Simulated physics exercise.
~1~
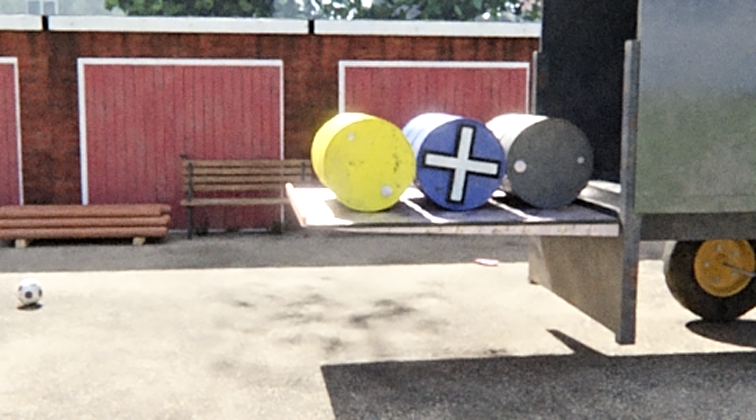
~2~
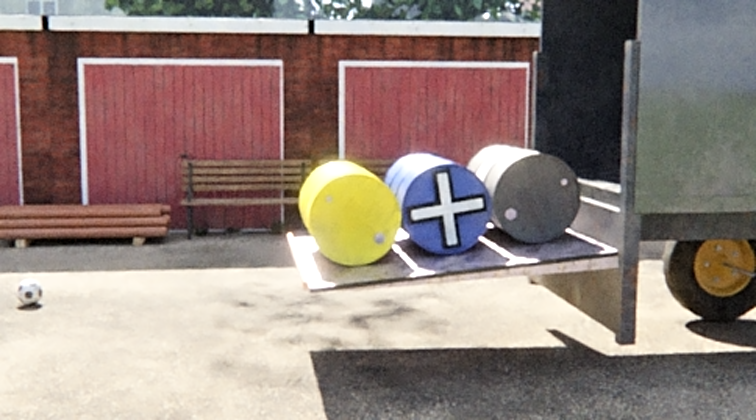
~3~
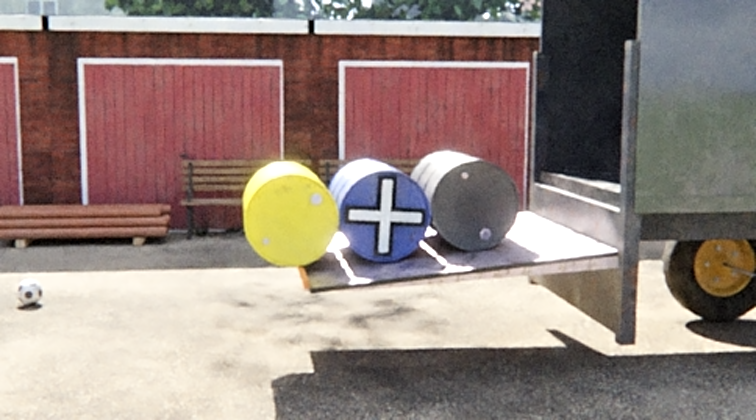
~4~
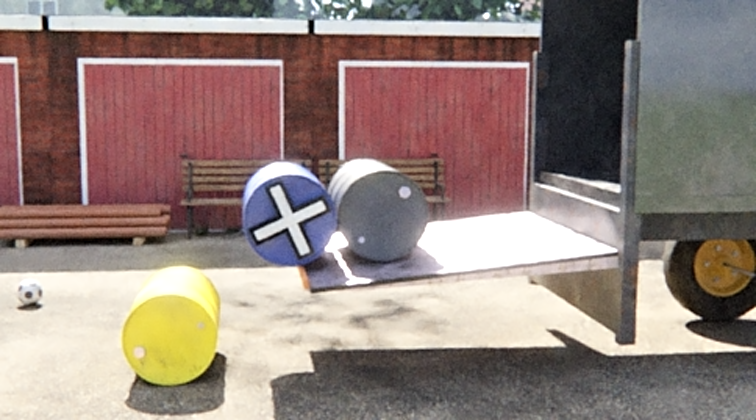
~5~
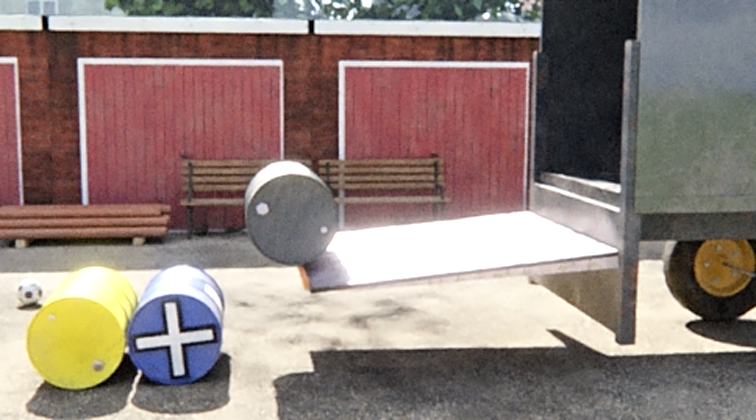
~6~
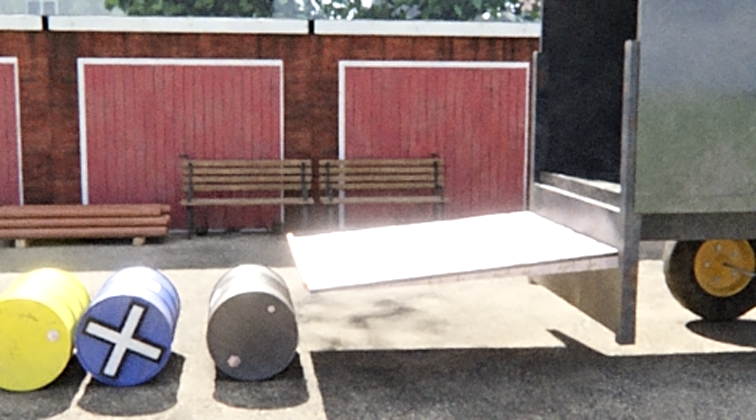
A grey vehicle with a yellow-hubbed wheel stands at the right of a sunlit yard, seen from the side by a still camera, its tail-lift plate reaching left. On the plate lie a yellow drum, a blue one with a white cross and a dark grey one, with red doors, benches, stacked poles and a football beyond. The plate sinks and tilts down towards its left edge, and the drums roll that way. The yellow drum goes over first, then the blue, then the grey. All three end on the ground at the left, the grey nearest the empty plate.
